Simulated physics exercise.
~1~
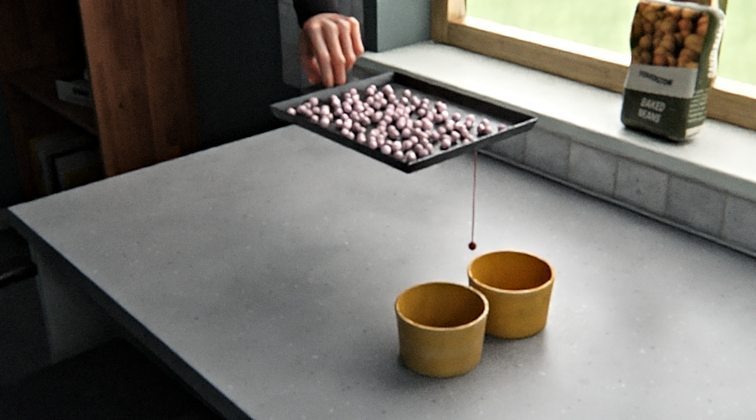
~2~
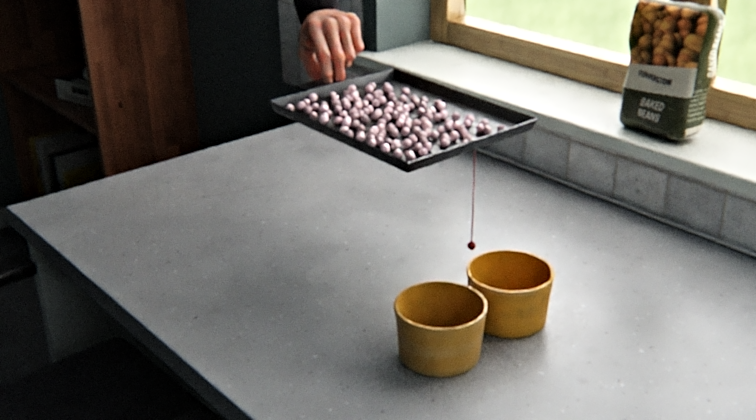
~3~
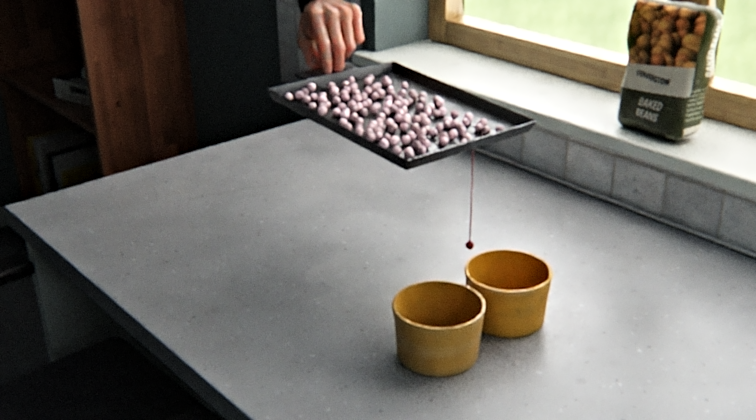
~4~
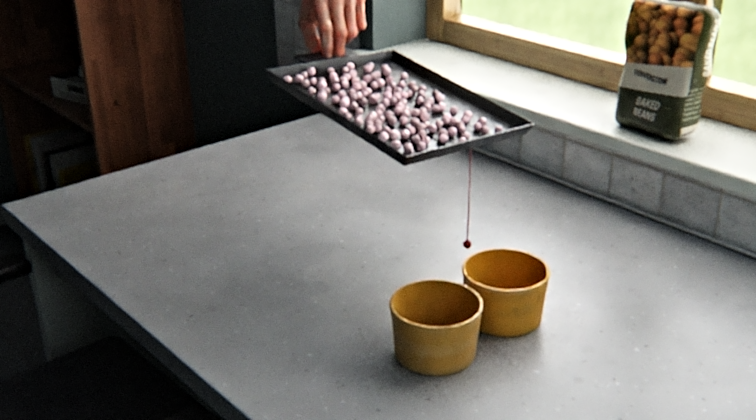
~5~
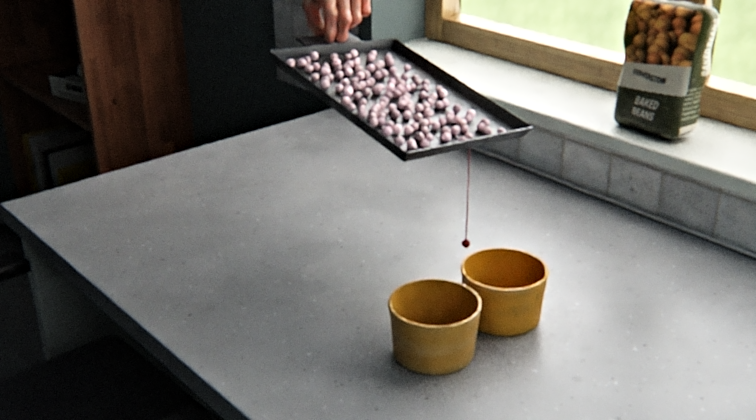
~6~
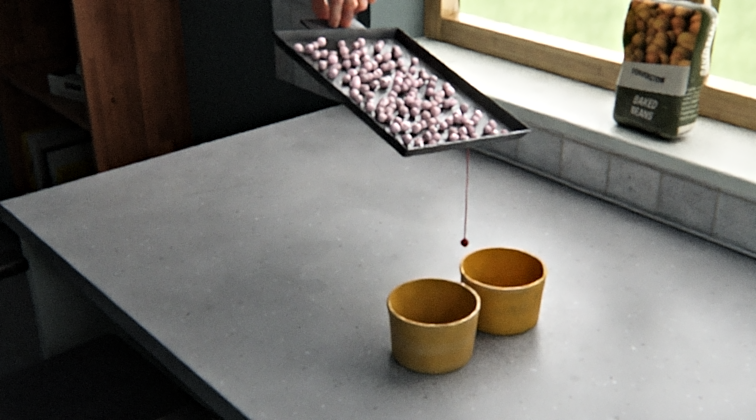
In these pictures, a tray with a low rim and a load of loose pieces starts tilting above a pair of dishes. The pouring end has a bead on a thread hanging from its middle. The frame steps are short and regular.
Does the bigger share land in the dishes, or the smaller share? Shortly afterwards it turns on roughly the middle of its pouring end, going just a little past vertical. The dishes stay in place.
The smaller share lands in them.
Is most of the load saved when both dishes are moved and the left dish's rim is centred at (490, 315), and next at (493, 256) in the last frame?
The first place gets a lesser share, the second the greater share.
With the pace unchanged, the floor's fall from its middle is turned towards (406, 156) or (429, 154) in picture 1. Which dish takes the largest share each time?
For the first slope the lefthand dish, for the second the lefthand dish.
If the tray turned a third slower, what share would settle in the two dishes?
I'd say near 10 per cent.
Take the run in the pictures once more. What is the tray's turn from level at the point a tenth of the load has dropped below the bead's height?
The angle is roughly 60° at that point.
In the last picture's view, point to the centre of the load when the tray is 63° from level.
Near (532, 196).
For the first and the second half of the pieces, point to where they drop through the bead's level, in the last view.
Earlier portion about (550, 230); later portion about (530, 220).
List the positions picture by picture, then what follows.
In the first picture, corners of the pouring end at (409, 161) and (532, 118), level; middle of the load at (387, 120), sugar pearls; left dish at (473, 343); right dish at (542, 306); bead on its thread at (472, 246).
In the second picture, corners of the pouring end at (408, 160) and (531, 118), level; middle of the load at (386, 118).
In the third picture, corners of the pouring end at (407, 158) and (530, 120), tipped barely, lowest at the right corner; middle of the load at (385, 112).
In the fourth picture, corners of the pouring end at (406, 153) and (528, 123), tipped a little, lowest at the right corner; middle of the load at (385, 103).
In the fifth picture, corners of the pouring end at (407, 150) and (527, 125), tipped a little, lowest at the right corner; middle of the load at (388, 96), a small part on the move.
In the sixth picture, corners of the pouring end at (408, 146) and (526, 128), tipped clearly, lowest at the right corner; middle of the load at (396, 90), all on the move; left dish at (465, 340); right dish at (534, 303).
Soon after the last picture, tray tipped steeply; about a third on the tray; a small part in the right dish; about a quarter outside both; about a third in the air.
A little later, tray tipped right over; a small part in the right dish; nearly all outside both; a stray few in the air.
Later still, tray tipped past a quarter turn; a small part in the right dish; nearly all outside both.
By the end, tray tipped past a quarter turn; none in the left dish; a small part in the right dish; nearly all outside both.
